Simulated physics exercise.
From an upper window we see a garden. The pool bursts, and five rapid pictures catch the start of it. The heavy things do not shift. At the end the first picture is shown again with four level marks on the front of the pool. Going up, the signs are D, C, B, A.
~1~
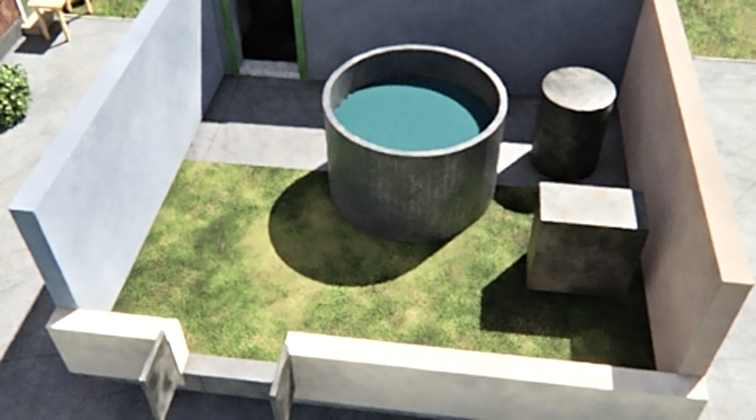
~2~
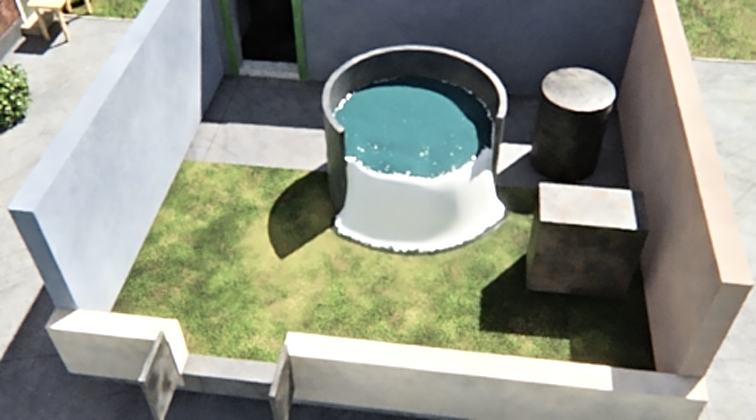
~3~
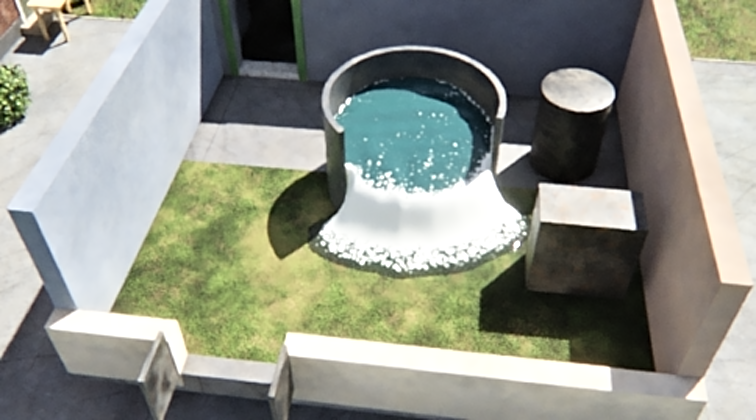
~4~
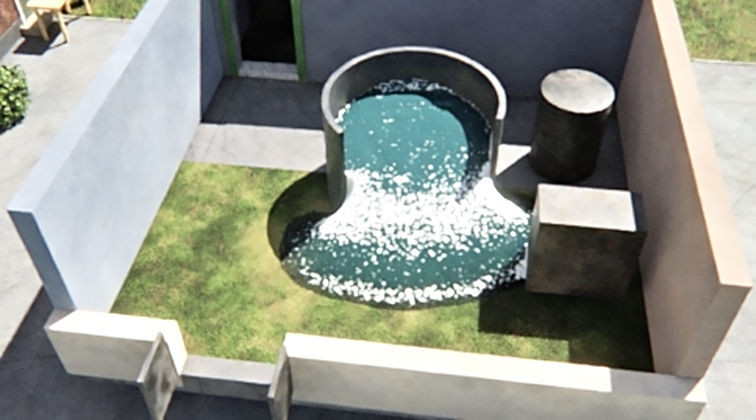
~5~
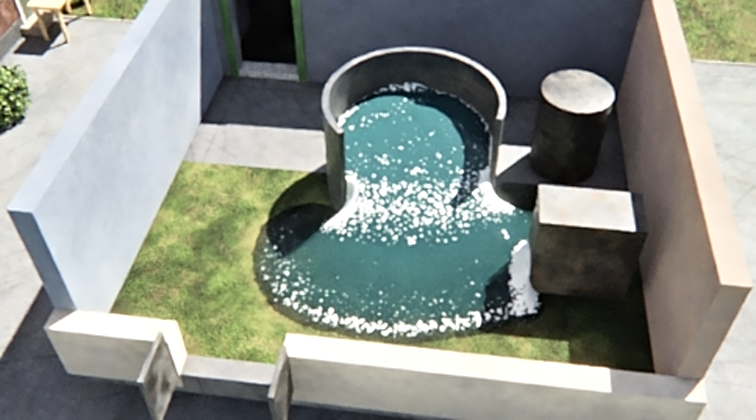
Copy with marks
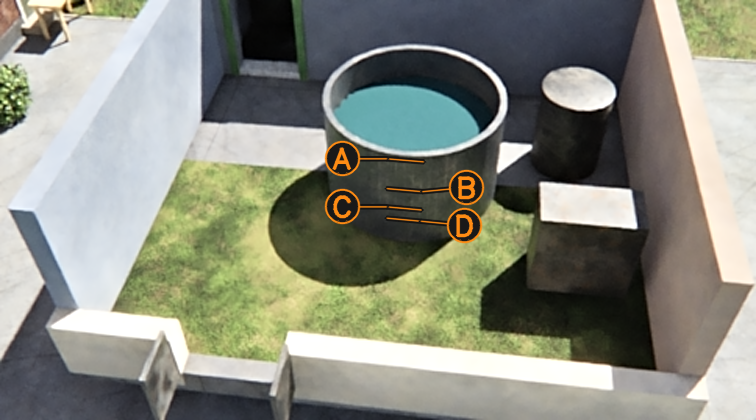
Teal water bursts through the front of a round grey tank in a walled garden seen from above, pouring out in a white sheet, then spreading foam-edged across the grass to a block on the right. A grey cylinder stands behind that block, a green-framed doorway at the back, and an open gate in the low white front wall. The tank's water sinks, while the view stays still.
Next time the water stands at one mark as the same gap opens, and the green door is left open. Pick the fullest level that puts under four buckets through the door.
Level B.
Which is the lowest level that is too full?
That would be A.
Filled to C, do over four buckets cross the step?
No, that is safe.
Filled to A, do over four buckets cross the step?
Yes, that goes wrong.
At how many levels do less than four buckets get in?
Three.
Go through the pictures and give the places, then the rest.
The first picture shows water in the pool at rest, its middle at (414, 124); foot of the green doorway at (270, 77); open gate at (232, 323).
The second picture shows front seen at (504, 210), 2 % of the ground wet.
The third picture shows front seen at (315, 241), 7 % of the ground wet.
The fourth picture shows front seen at (287, 247), 14 % of the ground wet.
The fifth picture shows front seen at (265, 264), 23 % of the ground wet.
On the marked copy, A at (405, 160); B at (404, 190); C at (404, 208); D at (403, 219); from the bottom up D, C, B, A.
If A is chosen, about 12 bucketfuls get in.
If B is chosen, a splash gets over, under a bucket.
If C is chosen, nothing gets over.
If D is chosen, nothing gets over.
